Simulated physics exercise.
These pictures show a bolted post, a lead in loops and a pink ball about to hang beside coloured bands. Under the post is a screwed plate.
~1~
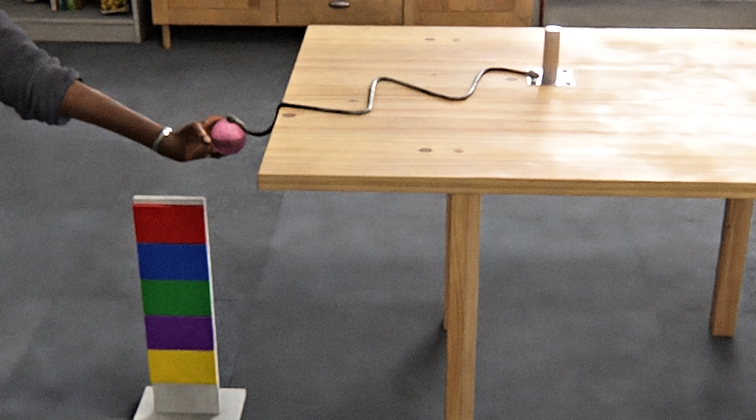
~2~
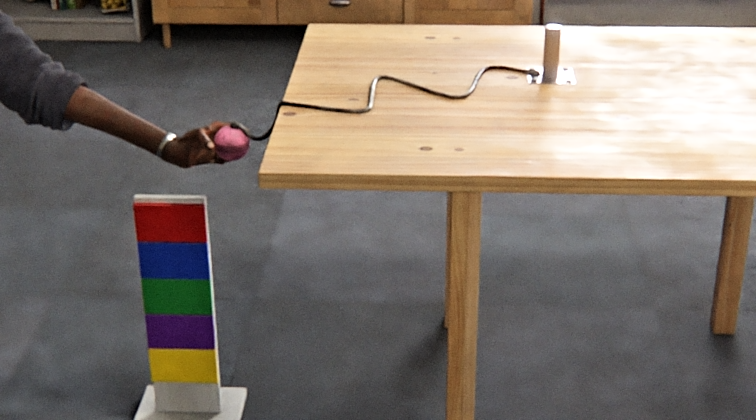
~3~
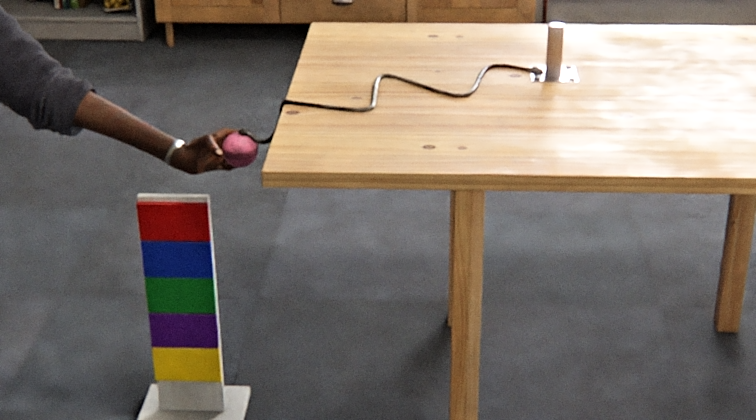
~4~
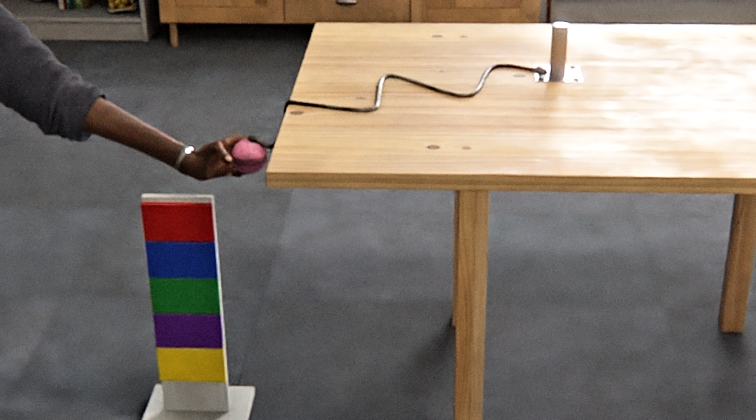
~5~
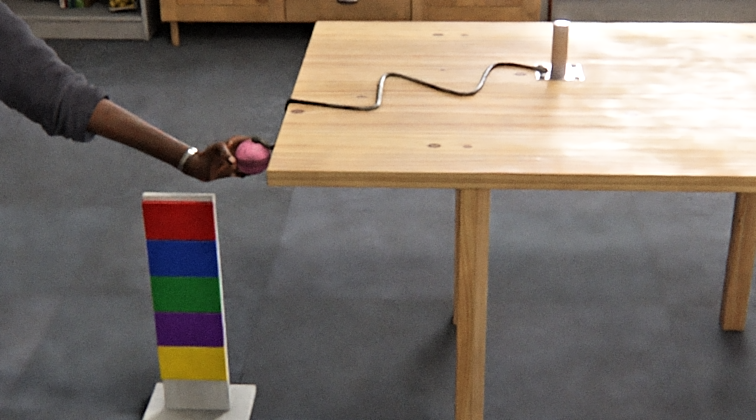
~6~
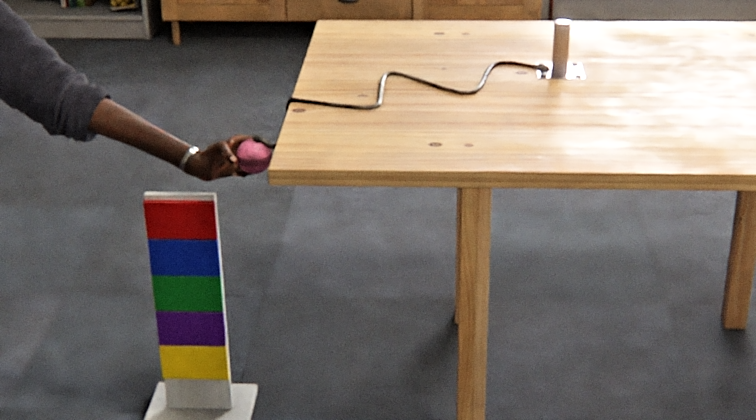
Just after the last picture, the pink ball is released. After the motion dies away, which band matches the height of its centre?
The purple one.
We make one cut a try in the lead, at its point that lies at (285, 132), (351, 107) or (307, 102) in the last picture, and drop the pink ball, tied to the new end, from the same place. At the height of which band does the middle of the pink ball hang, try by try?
Going cut by cut, you'd get green, then red, then blue.
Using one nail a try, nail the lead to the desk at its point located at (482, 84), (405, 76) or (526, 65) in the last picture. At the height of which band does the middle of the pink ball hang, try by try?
For the first place it's green, for the second blue, and for the third purple.
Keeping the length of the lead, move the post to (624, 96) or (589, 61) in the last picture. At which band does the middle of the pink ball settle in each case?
First try: Green; second try: Green.
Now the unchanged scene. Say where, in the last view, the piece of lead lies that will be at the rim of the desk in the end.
About (384, 78).
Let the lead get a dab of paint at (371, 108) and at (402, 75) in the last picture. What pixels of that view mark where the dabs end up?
I'd say about (299, 172) for one and about (319, 88) for the other.
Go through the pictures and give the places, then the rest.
In the first frame, pink ball (228, 137); red (169, 225); blue (173, 263); green (176, 298); purple (179, 334); yellow (182, 368).
In the second frame, pink ball (232, 143); lead through (499, 68) (468, 94) (398, 80) (371, 100) (303, 106).
In the third frame, pink ball (240, 150).
In the fourth frame, pink ball (249, 156); lead through (506, 66) (475, 92) (405, 79) (378, 99) (310, 105).
In the fifth frame, pink ball (253, 157).
In the sixth frame, pink ball (254, 156); lead through (508, 63) (477, 90) (407, 76) (380, 96) (312, 102).
Soon after, ball near (270, 309); level with green.
Then, ball near (332, 307); level with purple.
Further on, ball near (289, 324); level with purple.
At rest, ball near (310, 320); level with purple. The purple one.
